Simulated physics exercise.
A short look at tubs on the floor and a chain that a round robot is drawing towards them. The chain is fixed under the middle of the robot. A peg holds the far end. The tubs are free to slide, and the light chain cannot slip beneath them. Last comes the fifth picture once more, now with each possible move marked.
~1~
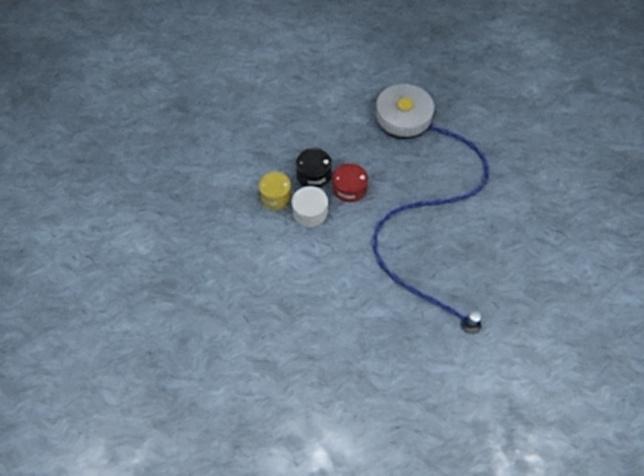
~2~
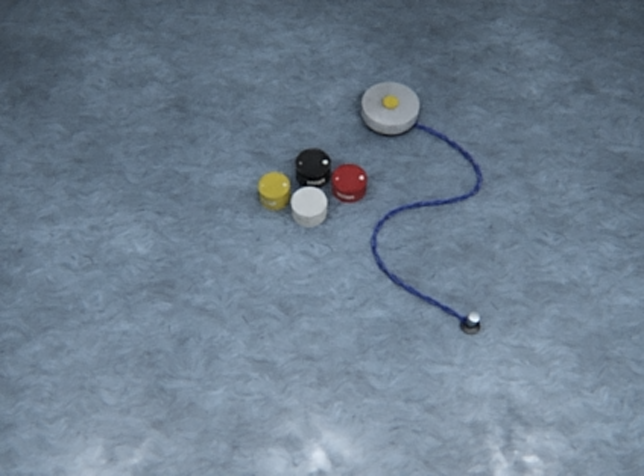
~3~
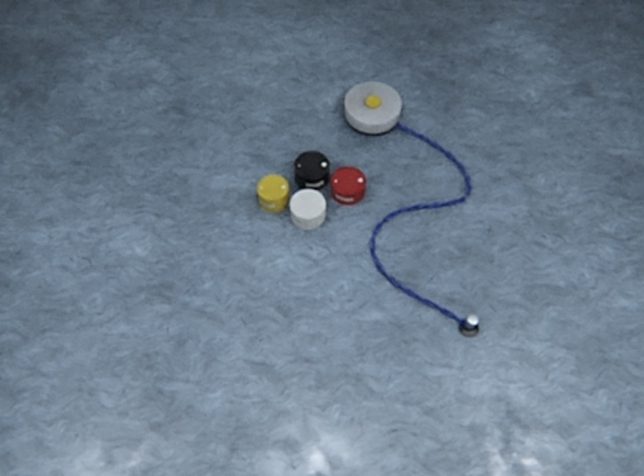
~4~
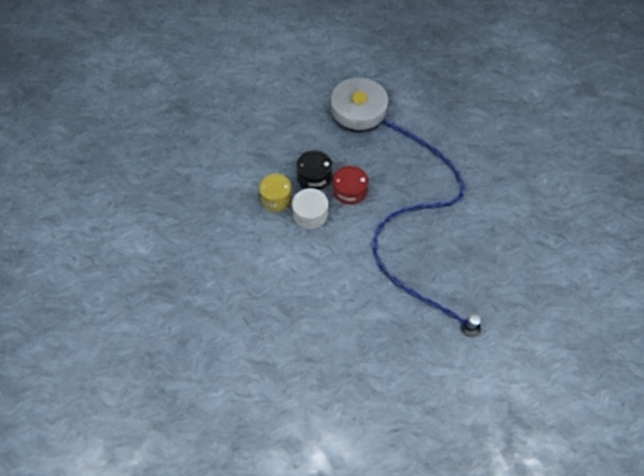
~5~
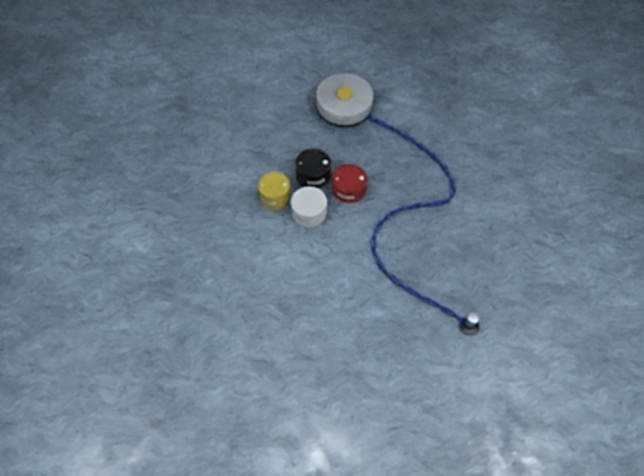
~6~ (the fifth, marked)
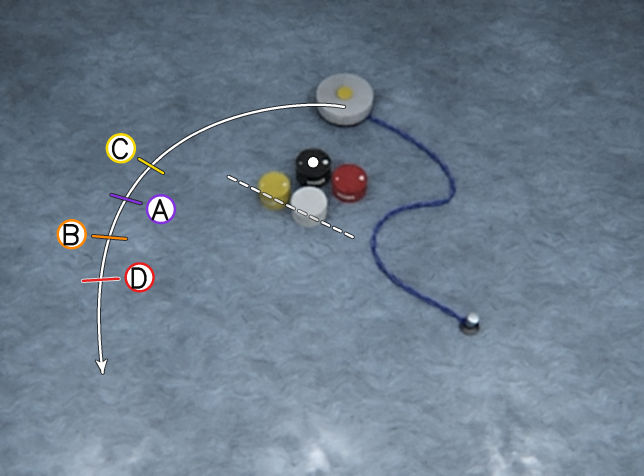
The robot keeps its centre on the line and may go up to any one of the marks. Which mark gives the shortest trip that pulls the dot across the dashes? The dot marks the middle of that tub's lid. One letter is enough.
D.
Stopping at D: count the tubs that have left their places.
Four.
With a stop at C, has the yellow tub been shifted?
No.
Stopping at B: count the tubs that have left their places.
By then, four.
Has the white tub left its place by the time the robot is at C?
By then, no.
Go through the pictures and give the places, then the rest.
The first frame shows red tub (350, 183); robot (404, 111); peg (473, 320).
The second frame shows robot (390, 109); black tub (313, 169).
The third frame shows robot (372, 108); red tub (348, 186).
The fourth frame shows robot (359, 105); white tub (310, 209).
The fifth frame shows robot (344, 100); yellow tub (275, 191); red tub (349, 184); peg (471, 322).
On the marked copy, A at (126, 199); B at (109, 238); C at (151, 166); D at (101, 280); the dashed line at (289, 206); the route from (344, 107) via (148, 169) to (103, 373); the white dot at (313, 162).
Following D. Soon after the start, robot (229, 112); black tub (313, 169).
Later, robot (132, 179); white tub (304, 216); black tub (303, 185); yellow tub (270, 193); red tub (334, 200).
In the end, robot (97, 274); white tub (294, 253); black tub (286, 221); yellow tub (252, 226); red tub (321, 232); the dot on the black tub is over the dashed line.
As for the rest, A leaves the dotted tub short, at (300, 192); B leaves the dotted tub short, at (292, 207); C leaves the dotted tub short, at (311, 174).
